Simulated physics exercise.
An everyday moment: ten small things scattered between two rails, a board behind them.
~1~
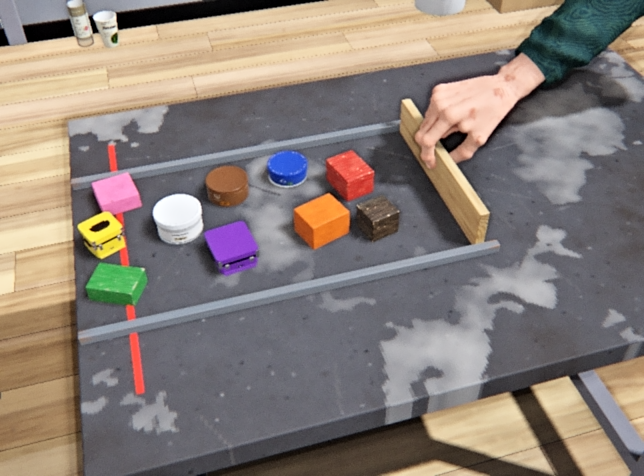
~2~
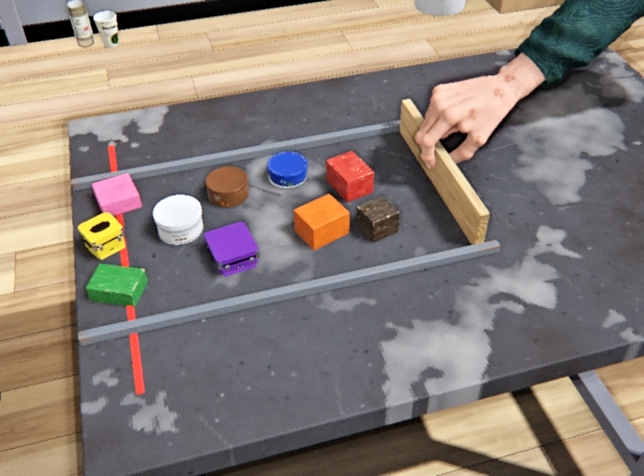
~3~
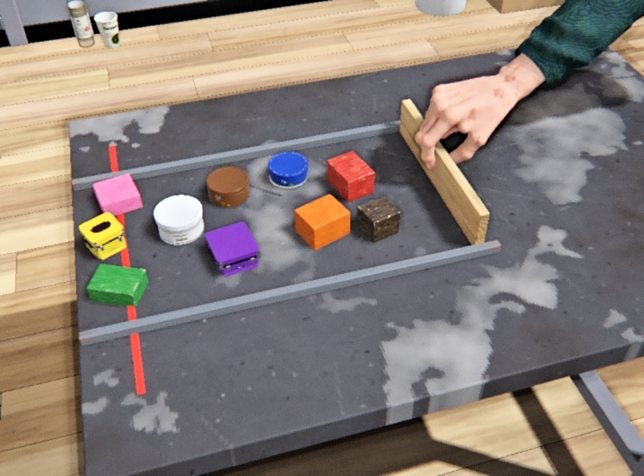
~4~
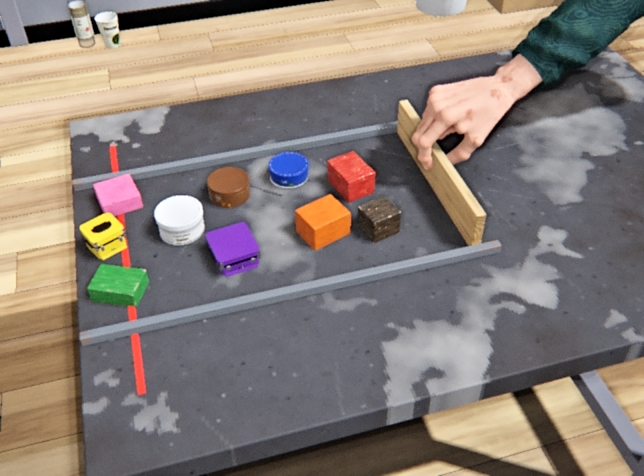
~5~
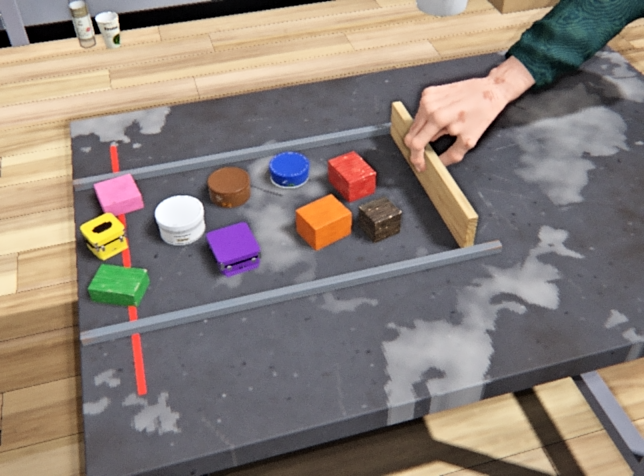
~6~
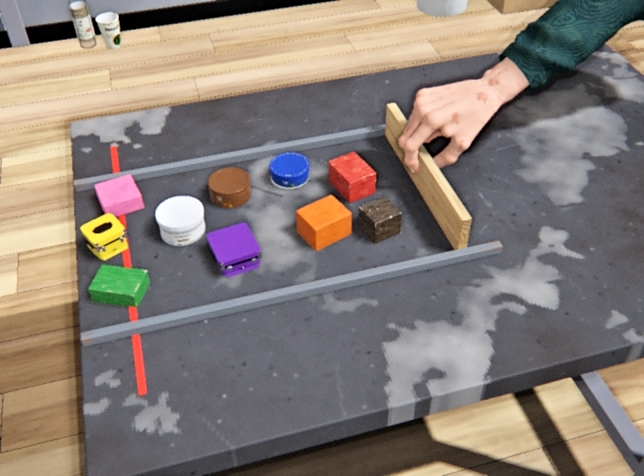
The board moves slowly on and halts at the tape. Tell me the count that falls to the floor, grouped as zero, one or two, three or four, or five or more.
The count is five or more.
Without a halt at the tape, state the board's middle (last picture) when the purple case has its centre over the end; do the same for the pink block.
The purple case puts it at (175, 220), the pink block at (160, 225).
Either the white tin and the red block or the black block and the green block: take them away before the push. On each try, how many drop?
In order, the numbers are 5 and 5.
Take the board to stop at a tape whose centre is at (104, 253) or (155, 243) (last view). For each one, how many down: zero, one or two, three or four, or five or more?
Taken in order, that's at least five and then three to four down.
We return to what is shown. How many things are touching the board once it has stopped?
It's 3.
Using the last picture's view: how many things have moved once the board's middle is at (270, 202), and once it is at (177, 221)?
The first count is 6, and then it's 10.
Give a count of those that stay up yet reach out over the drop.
The overhang total is 0.
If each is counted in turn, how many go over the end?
Count = 7.
A little later, none off yet; yellow case at rest near (105, 238); green block at rest near (120, 286); pink block at rest near (119, 196).
Next, none off yet; yellow case at rest near (105, 238); green block shifted about its own width near (84, 297); pink block at rest near (119, 196).
When it is over, the number that fall off is five or more; down, orange block, brown tub, purple case, white tin, pink block, green block and yellow case.
